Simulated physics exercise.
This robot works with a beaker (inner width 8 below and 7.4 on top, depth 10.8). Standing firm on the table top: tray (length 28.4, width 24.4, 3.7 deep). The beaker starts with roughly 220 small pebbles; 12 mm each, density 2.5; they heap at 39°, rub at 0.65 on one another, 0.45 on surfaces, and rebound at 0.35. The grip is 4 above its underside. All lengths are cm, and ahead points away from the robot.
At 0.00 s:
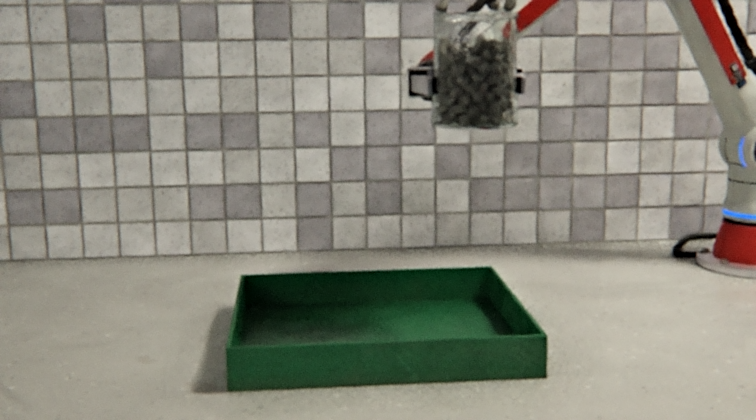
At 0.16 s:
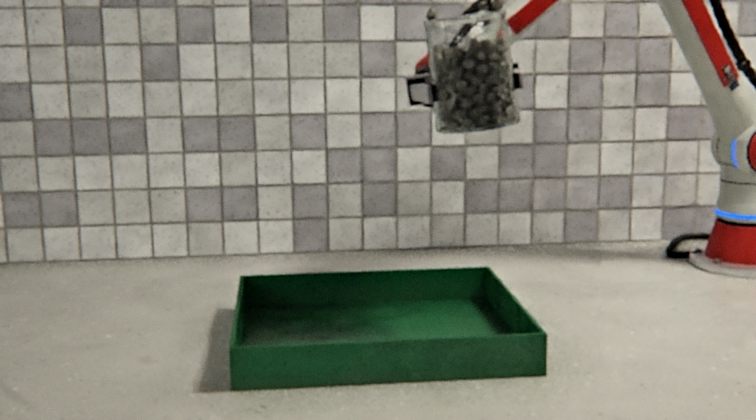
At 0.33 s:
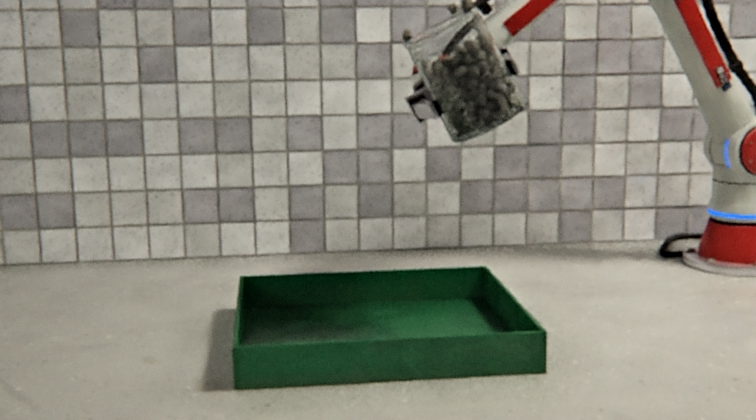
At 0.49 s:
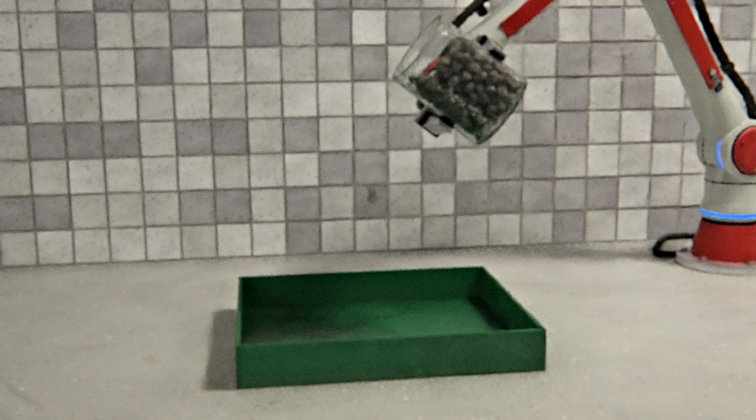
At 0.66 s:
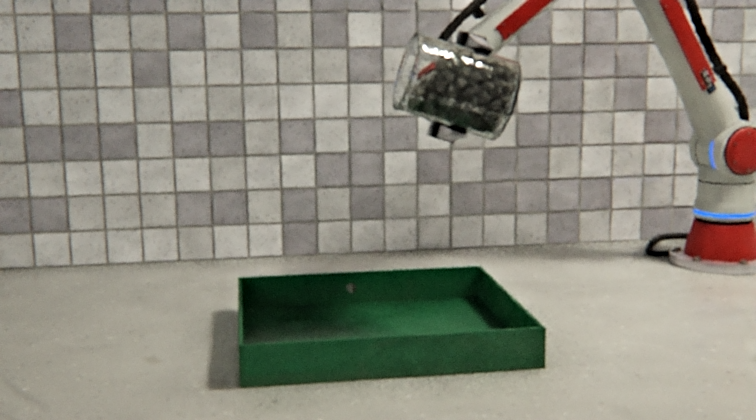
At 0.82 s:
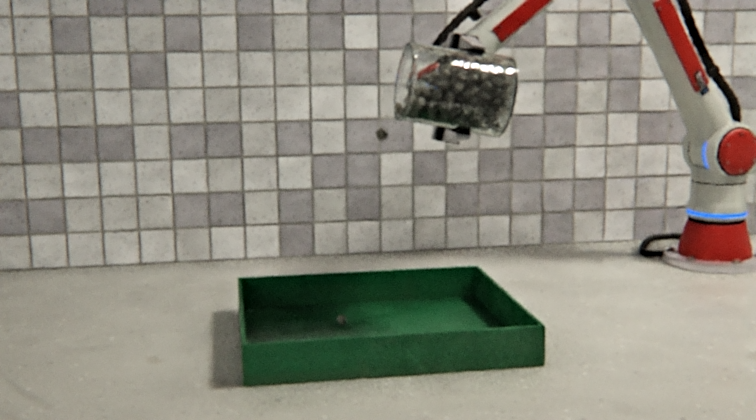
Above a green tray, a robot arm tilts a clear beaker leftward and two pebbles drop out.
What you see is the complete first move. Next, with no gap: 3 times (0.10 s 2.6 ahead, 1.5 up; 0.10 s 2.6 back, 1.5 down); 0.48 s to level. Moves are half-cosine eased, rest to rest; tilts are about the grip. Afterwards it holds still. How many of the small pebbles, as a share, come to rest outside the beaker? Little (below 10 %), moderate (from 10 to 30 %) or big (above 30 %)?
A big share, above 30 %, ends outside the beaker.
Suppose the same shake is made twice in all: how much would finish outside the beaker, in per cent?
It would be near 35 per cent.
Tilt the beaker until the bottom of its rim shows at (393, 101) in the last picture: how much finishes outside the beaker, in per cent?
Some 25 per cent.
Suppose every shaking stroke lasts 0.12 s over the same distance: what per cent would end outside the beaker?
In that case some 35 per cent.
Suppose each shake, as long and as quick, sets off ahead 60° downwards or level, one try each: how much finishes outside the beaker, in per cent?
About 5 and 35 per cent.
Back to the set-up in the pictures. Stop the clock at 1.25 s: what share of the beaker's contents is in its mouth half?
About 45 per cent.
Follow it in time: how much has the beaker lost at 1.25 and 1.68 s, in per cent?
In turn: 30, 45.
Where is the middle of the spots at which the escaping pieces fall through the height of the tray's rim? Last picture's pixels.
Near (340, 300).
After 1.25 s, tilted 80° forward, highest piece 28 above the table; 148 in the beaker, 33 in the tray, 37 in flight or on a rim.
After 1.68 s, tilted 34° forward, highest piece 30 above the table; 115 in the beaker, 100 in the tray, 1 on the table or floor, 2 in flight or on a rim.
After 2.10 s, level, highest piece 28 above the table; 115 in the beaker, 102 in the tray, 1 on the table or floor.
After 3.15 s, level, highest piece 28 above the table; 115 in the beaker, 102 in the tray, 1 on the table or floor.
At rest, 115 in the beaker, 102 in the tray, 1 on the table or floor. That is 47 % outside the beaker.
